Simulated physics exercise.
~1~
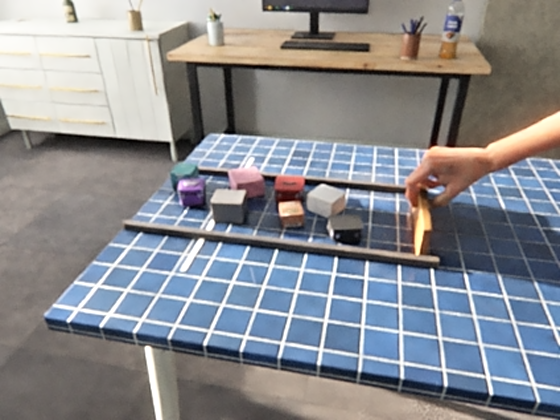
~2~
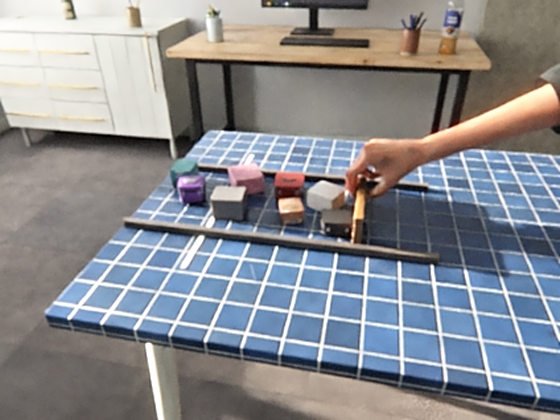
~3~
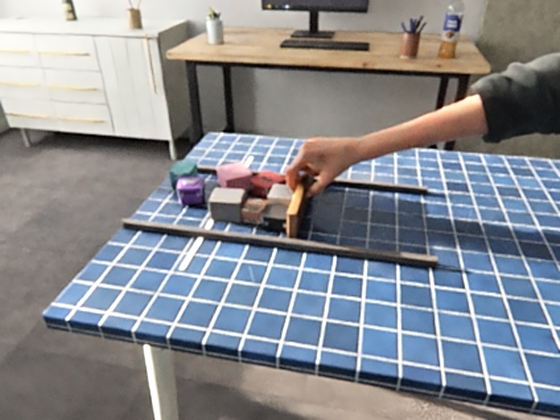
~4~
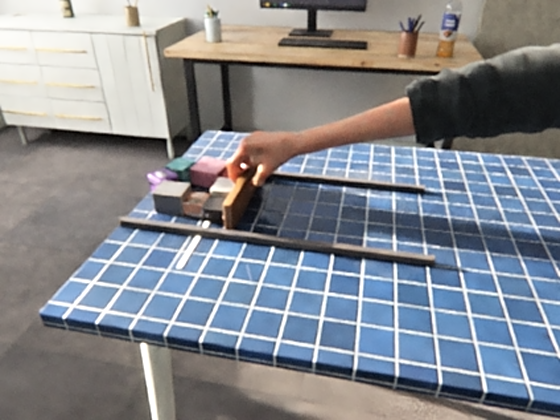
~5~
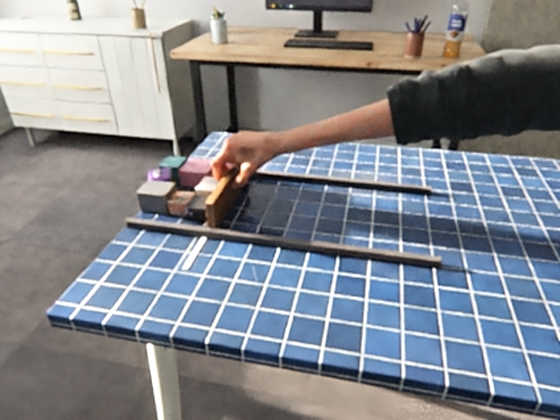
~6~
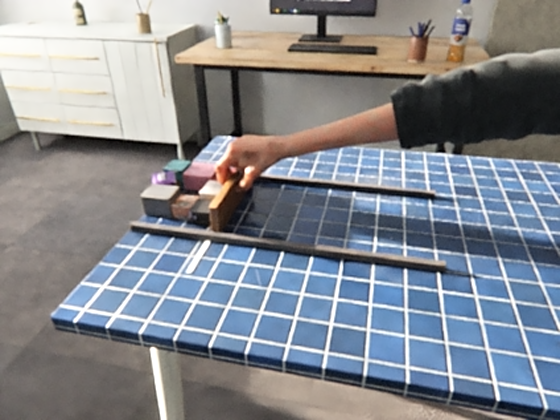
On a blue tiled table, a hand slides an upright wooden board leftward between two dark rails, gathering a cluster of small coloured blocks and pushing them toward the table's left edge, where the board stops and the blocks sit bunched together, still on the table.
